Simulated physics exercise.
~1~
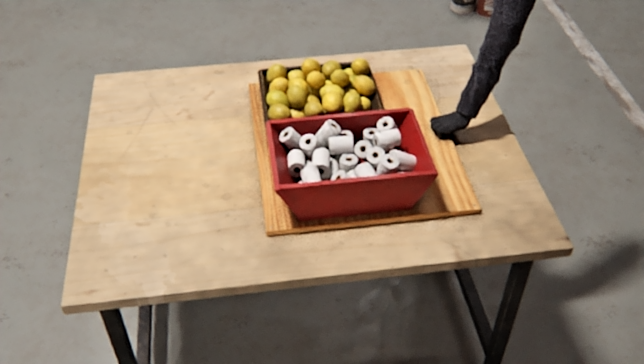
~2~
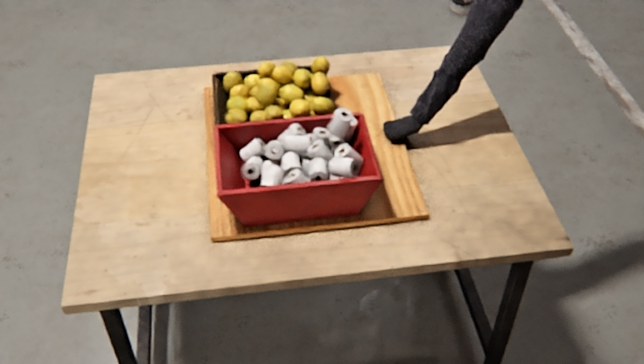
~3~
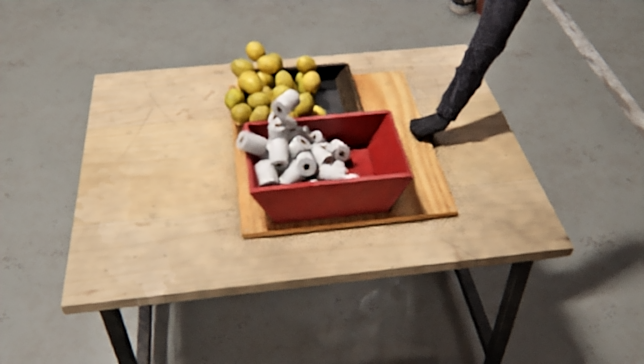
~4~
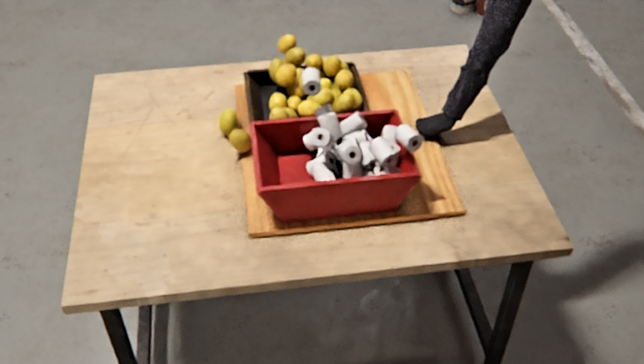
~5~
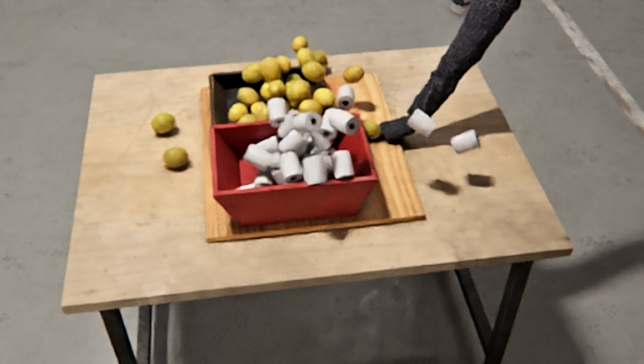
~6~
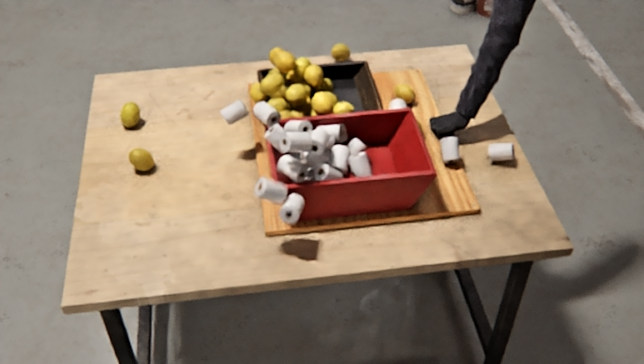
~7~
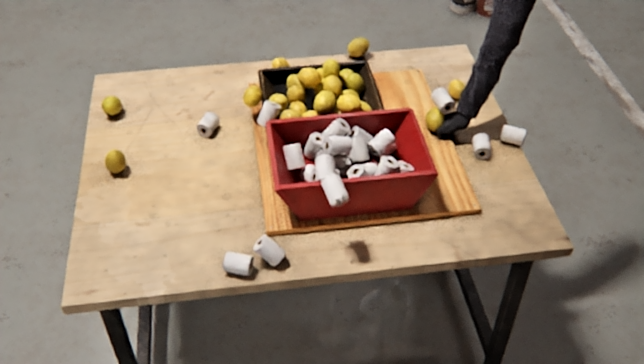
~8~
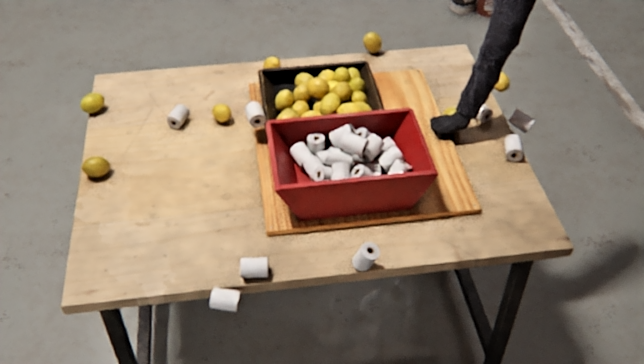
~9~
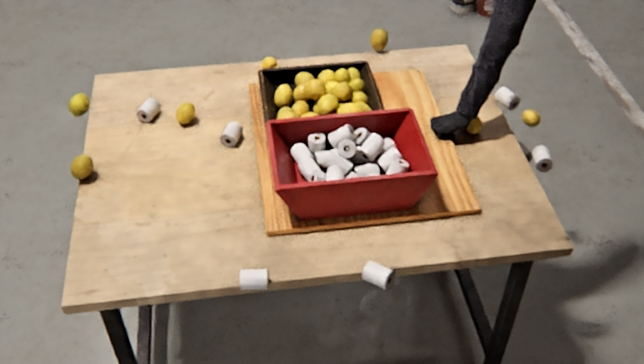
A gloved hand shakes a board left and right, scattering white rolls and yellow fruit.
